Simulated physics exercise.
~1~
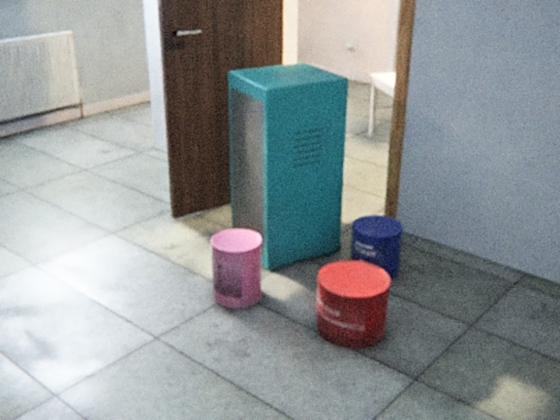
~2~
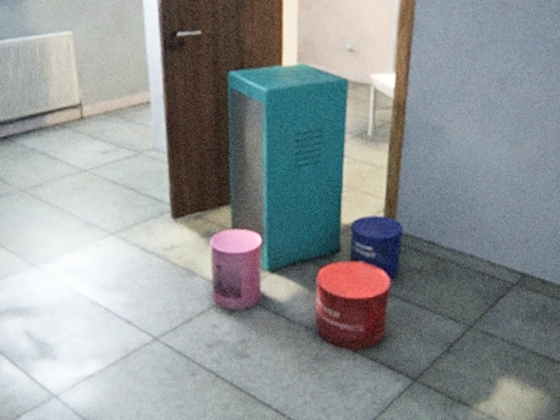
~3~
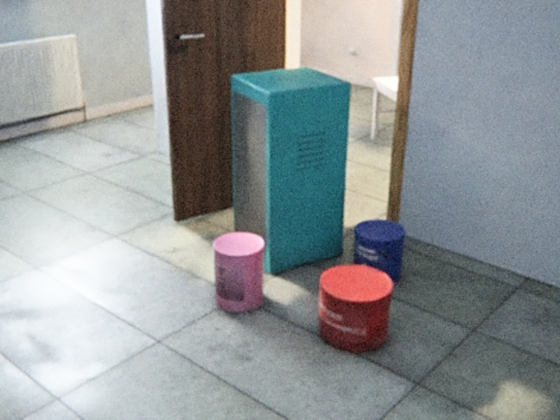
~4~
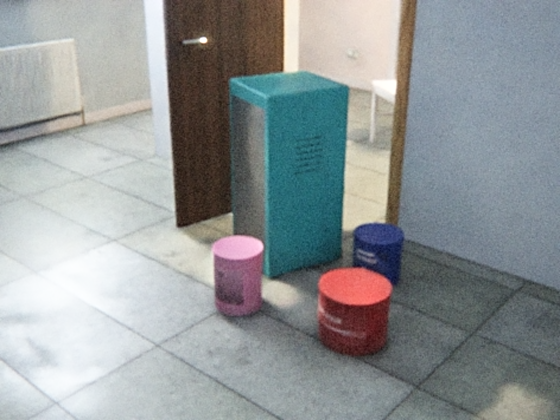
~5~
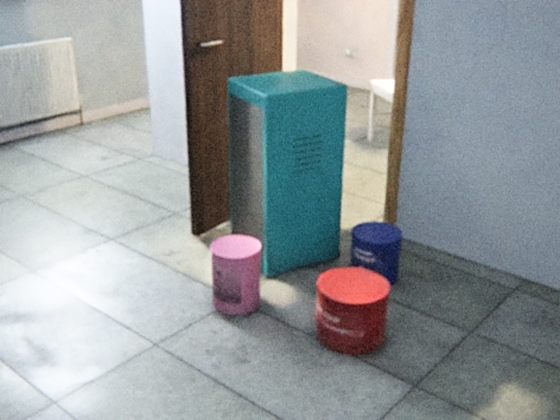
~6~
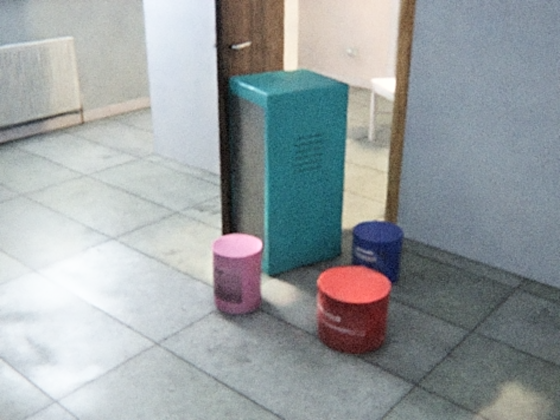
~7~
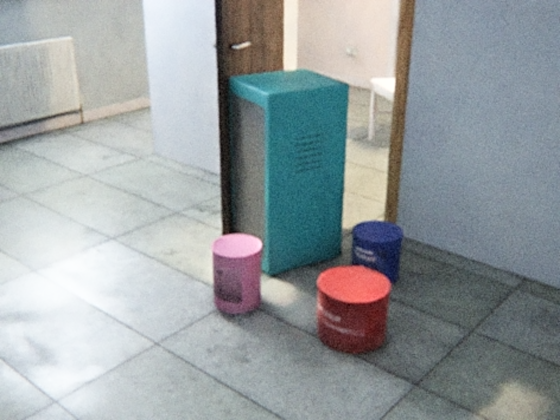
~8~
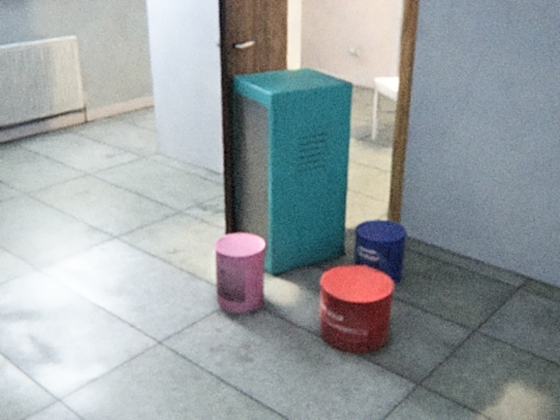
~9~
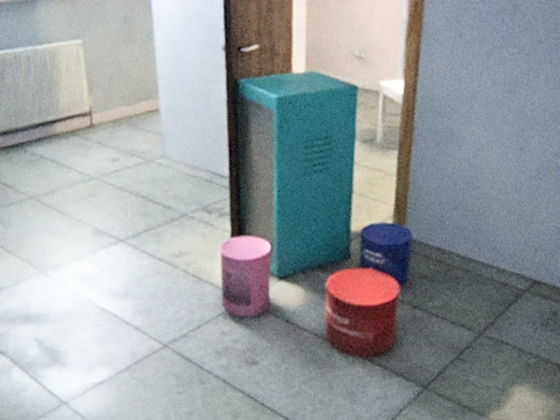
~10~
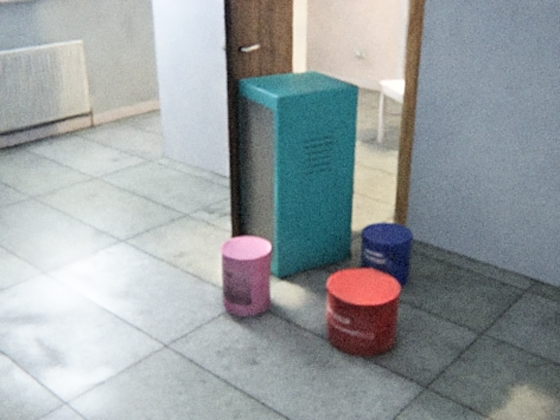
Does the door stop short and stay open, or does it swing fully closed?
The door stops short and stays open, with its edge by the turquoise cabinet. The cabinet and the three pails remain where they were.
